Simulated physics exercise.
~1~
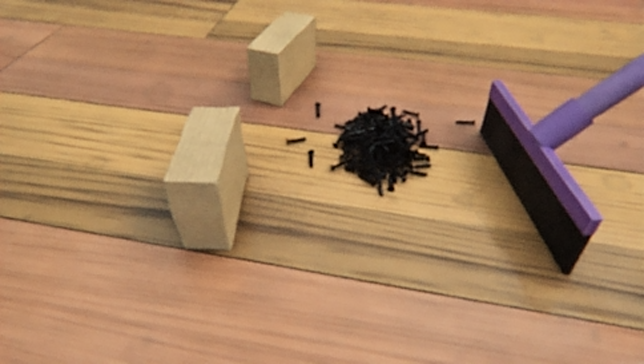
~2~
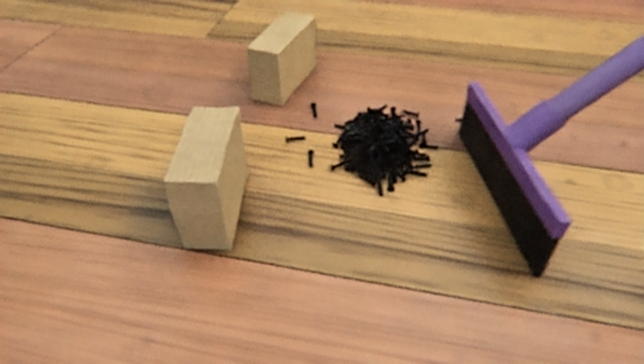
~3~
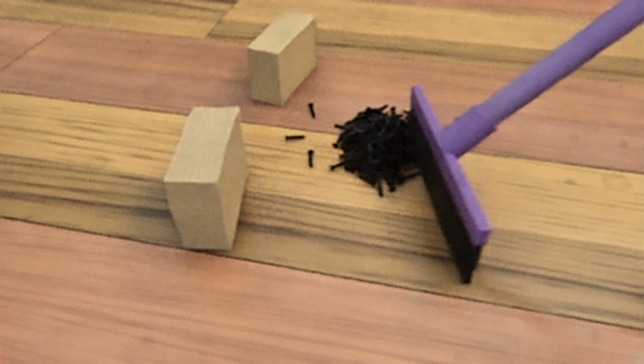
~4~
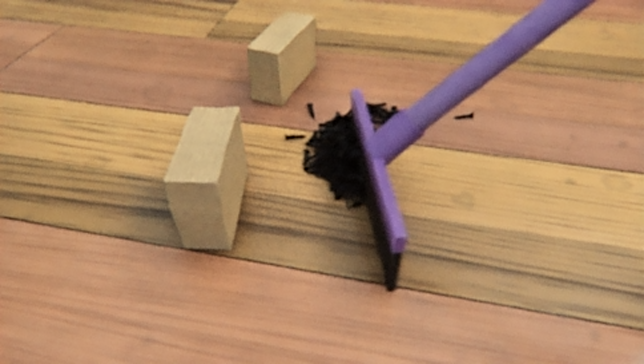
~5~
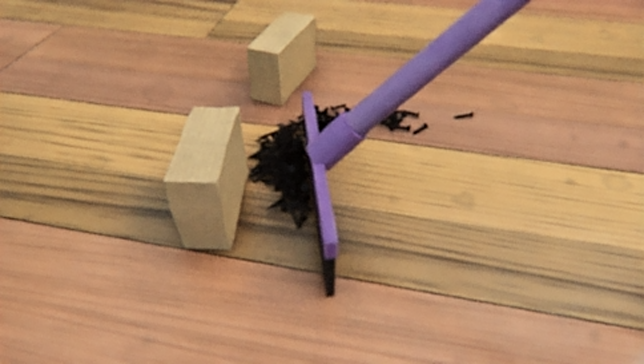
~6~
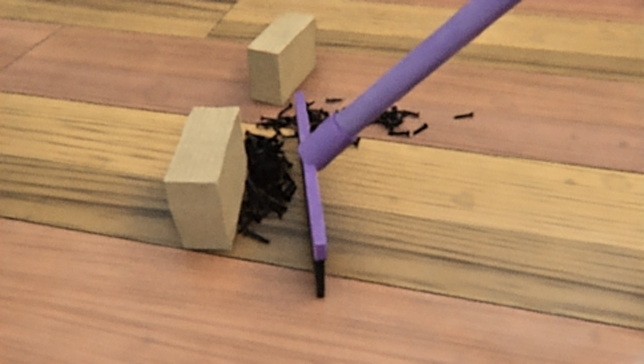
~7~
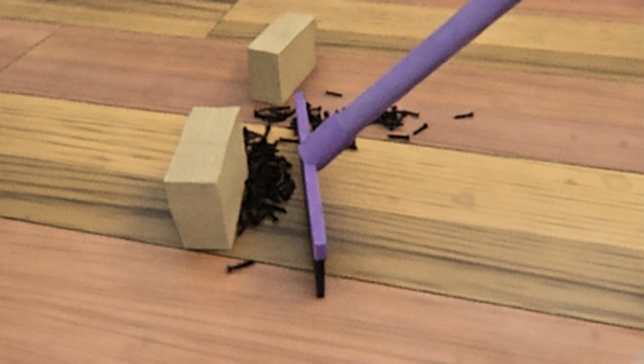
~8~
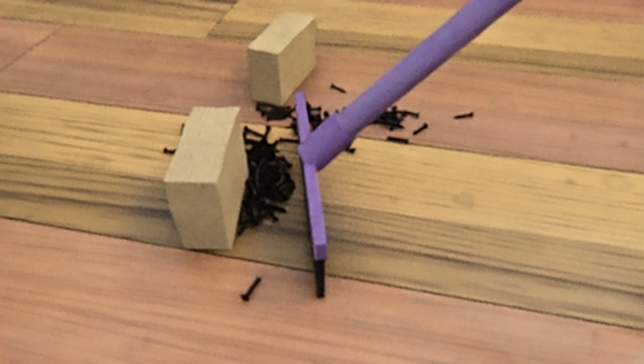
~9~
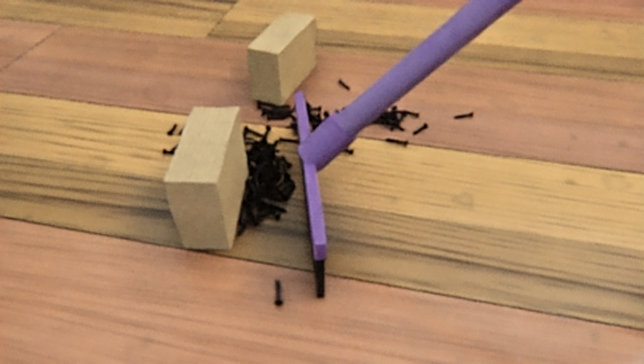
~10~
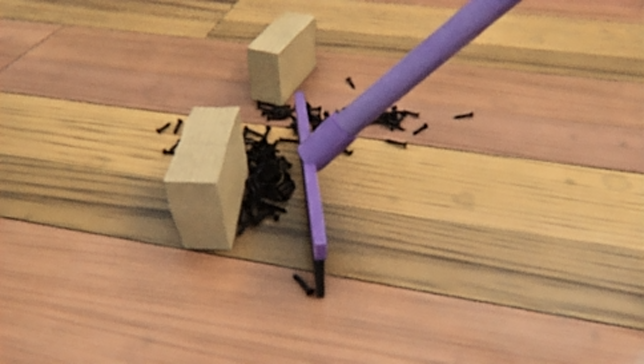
A purple squeegee pushes black screws left toward two blocks, where most pile up before the gap.
